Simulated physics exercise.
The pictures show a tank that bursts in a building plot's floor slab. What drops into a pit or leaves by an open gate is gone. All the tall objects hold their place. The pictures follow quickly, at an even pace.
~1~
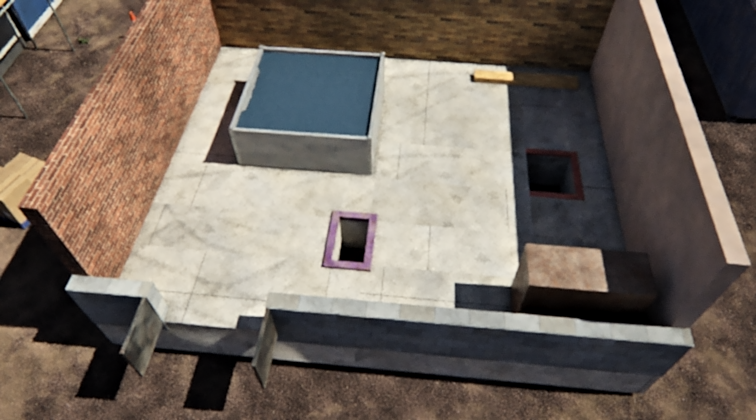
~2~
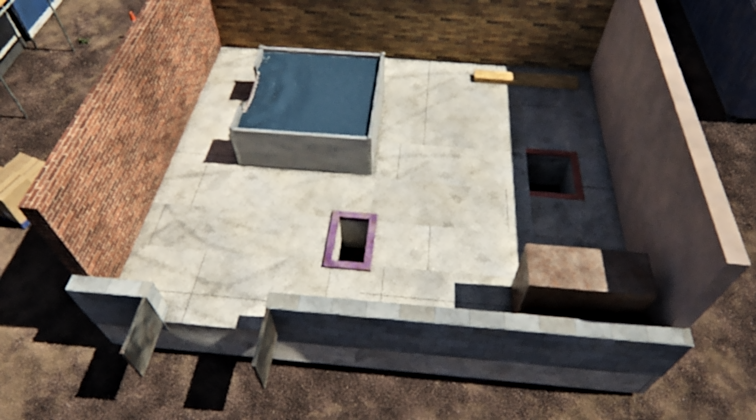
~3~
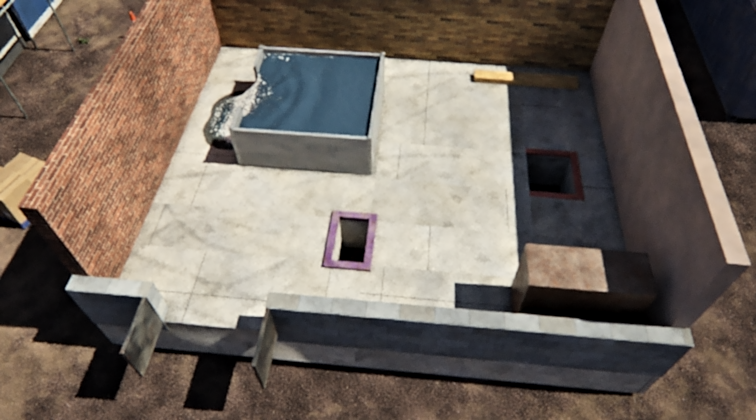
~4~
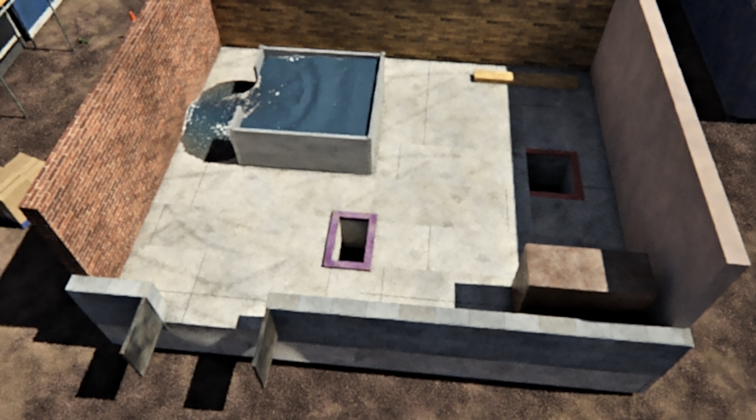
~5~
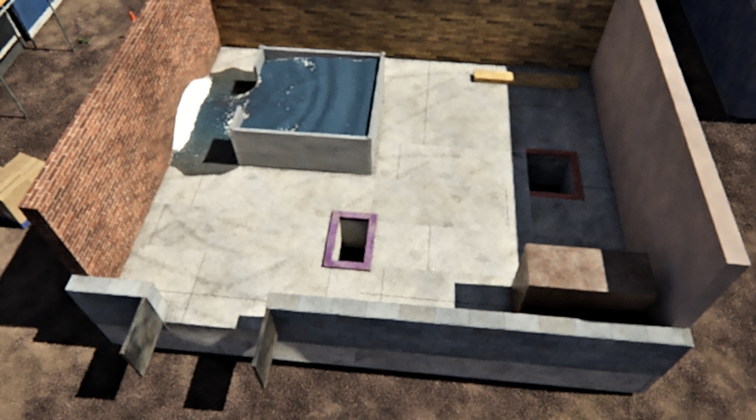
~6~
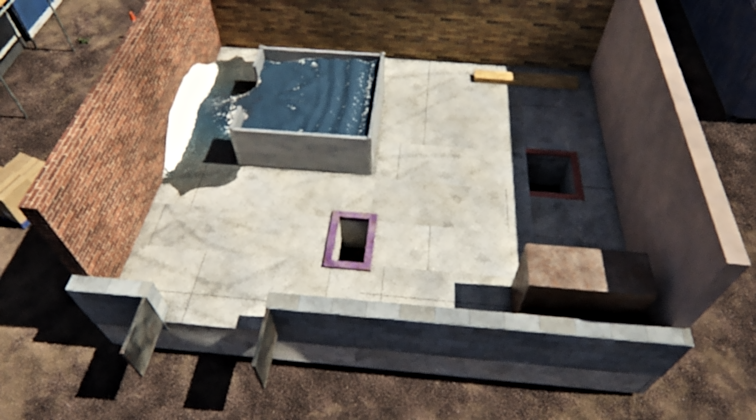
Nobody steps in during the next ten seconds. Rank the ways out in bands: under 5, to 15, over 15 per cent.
In the end: The gate takes more than 15 %; the purple pit takes less than 5 %; the red pit takes from 5 to 15 %.
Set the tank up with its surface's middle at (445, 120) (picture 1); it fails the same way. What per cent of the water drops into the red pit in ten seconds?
Per cent: Red 2.
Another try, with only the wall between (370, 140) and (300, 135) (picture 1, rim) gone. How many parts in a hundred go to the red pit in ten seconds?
Roughly, in per cent: Red 6.
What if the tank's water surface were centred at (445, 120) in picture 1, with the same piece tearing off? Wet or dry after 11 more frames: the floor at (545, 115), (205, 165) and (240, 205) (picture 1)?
One after the other: Not flooded, under water, awash.
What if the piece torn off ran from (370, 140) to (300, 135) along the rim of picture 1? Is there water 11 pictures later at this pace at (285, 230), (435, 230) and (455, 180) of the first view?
One after the other: Flooded, flooded, free of water.
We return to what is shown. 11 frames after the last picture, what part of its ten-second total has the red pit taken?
Some 0 per cent.
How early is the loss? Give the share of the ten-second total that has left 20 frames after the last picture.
Roughly 20 per cent.
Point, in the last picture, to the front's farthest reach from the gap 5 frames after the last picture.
I would point to (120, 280).
A moment on, water covers 15 % of the floor; the gate 0 %, the purple pit 0 %, the red pit 0 %.
Next, water covers 30 % of the floor; the gate 1 %, the purple pit 0 %, the red pit 0 %.
Then, water covers 50 % of the floor; the gate 6 %, the purple pit 0 %, the red pit 0 %.
Later, water covers 75 % of the floor; the gate 13 %, the purple pit 0 %, the red pit 1 %.
In the end, water covers 85 % of the floor; the gate 18 %, the purple pit 0 %, the red pit 12 %.
